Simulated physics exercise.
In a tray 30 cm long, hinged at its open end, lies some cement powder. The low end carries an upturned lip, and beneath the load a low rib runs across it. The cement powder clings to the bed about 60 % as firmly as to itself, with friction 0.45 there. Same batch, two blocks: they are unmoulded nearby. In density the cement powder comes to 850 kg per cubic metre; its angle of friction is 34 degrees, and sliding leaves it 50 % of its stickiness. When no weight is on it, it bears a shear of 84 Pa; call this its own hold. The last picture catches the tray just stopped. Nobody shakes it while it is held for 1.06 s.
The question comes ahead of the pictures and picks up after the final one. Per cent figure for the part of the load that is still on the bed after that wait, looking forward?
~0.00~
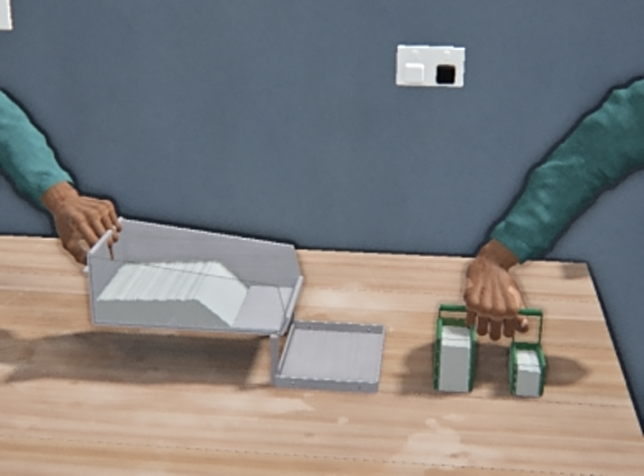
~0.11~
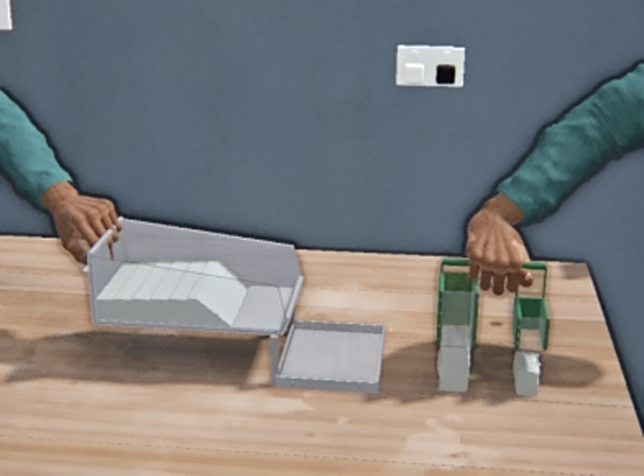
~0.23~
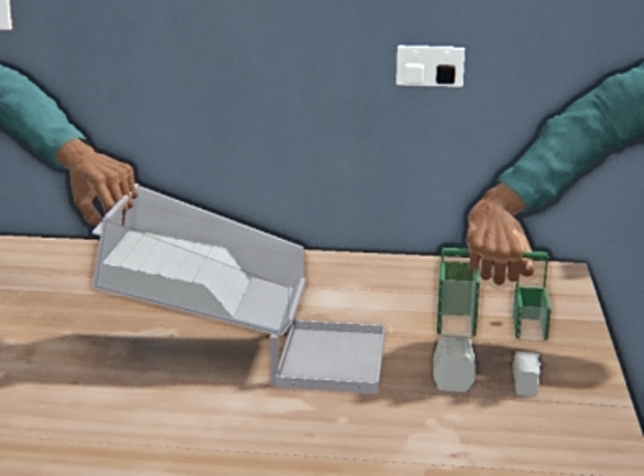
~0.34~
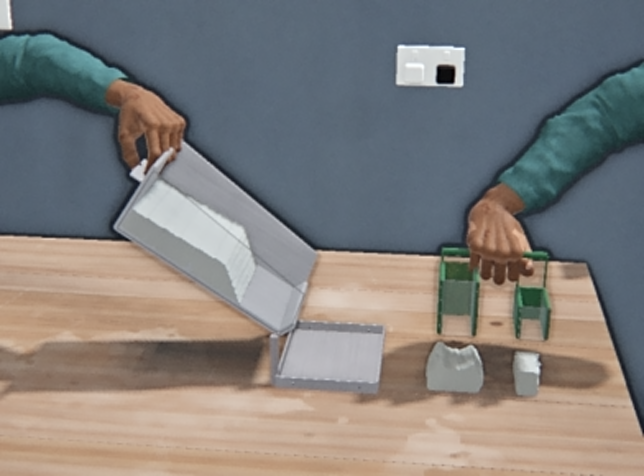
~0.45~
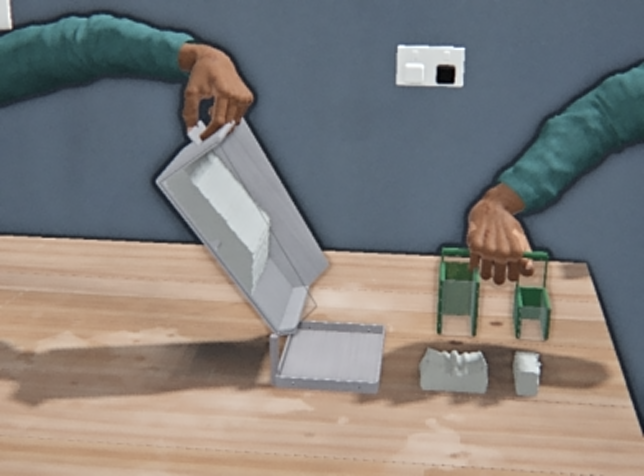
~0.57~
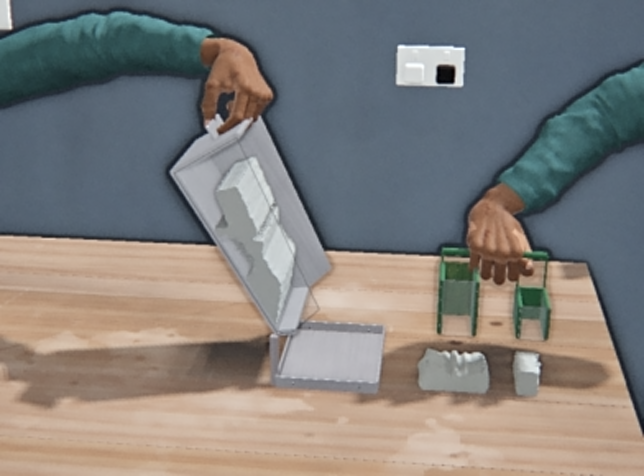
Around 21 percent.
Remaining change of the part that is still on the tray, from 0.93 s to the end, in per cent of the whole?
Change to the end: Approx. 1 %.
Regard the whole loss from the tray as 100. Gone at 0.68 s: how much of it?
Some 20 in a hundred.
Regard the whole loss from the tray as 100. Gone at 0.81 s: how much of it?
It comes to about 100 percent.
After 0.68 s, the tilt is 59 degrees and 84 % is on the bed.
After 0.81 s, the tilt is 59 degrees and 24 % is on the bed.
After 0.93 s, the tilt is 59 degrees and 22 % is on the bed.
After 1.06 s, the tilt is 59 degrees and 22 % is on the bed.
After 1.59 s, the tilt is 59 degrees and 21 % is on the bed.
